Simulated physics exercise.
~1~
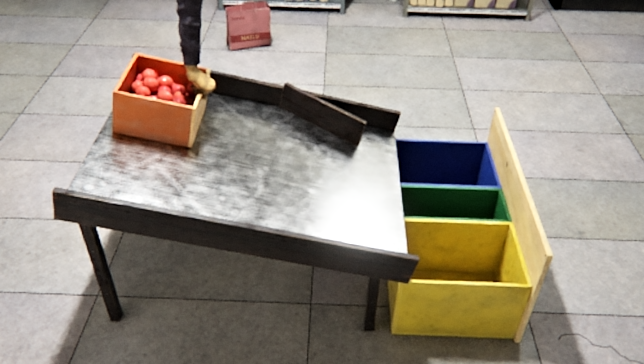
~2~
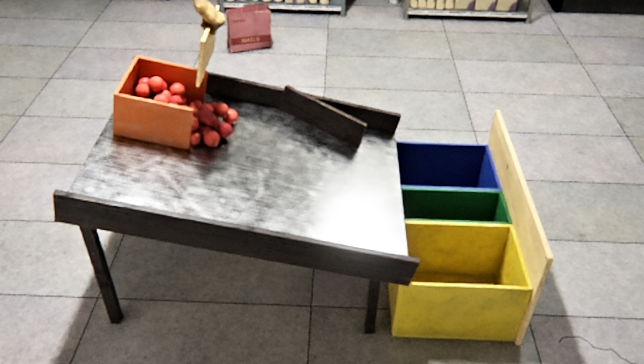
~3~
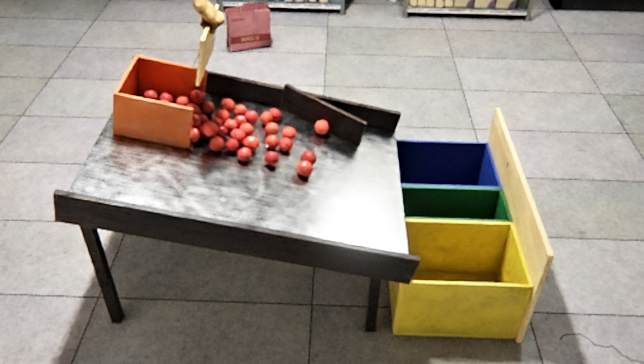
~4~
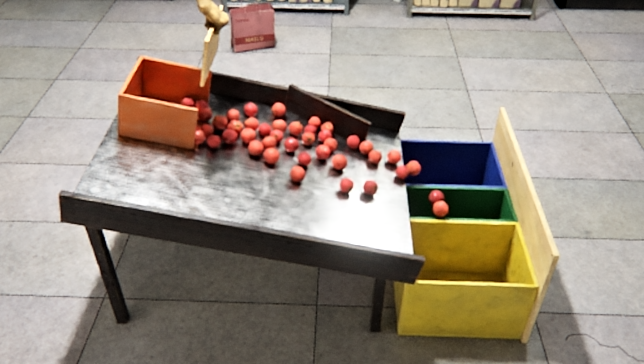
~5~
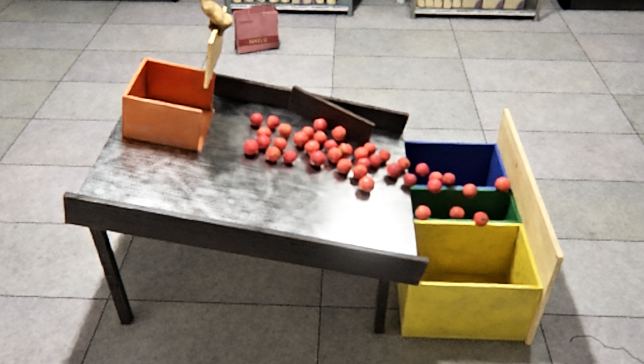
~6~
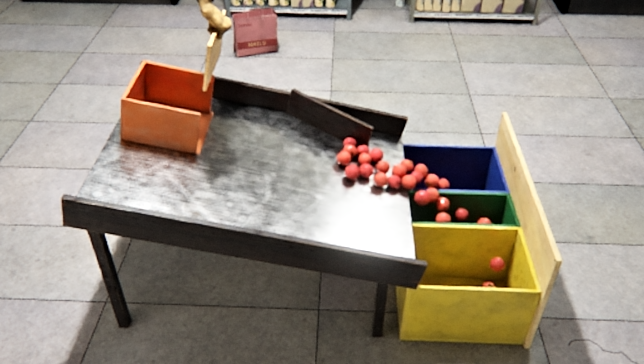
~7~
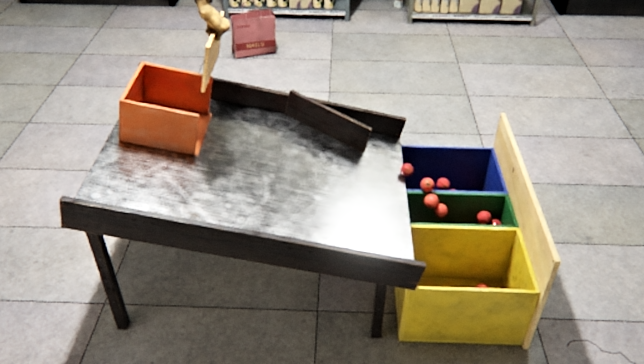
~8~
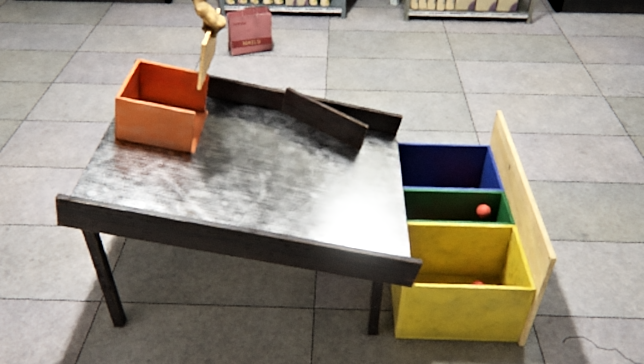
On a tiled floor, red balls spilling from an opened orange box, rolling right down a sloping table and dropping into coloured bins.
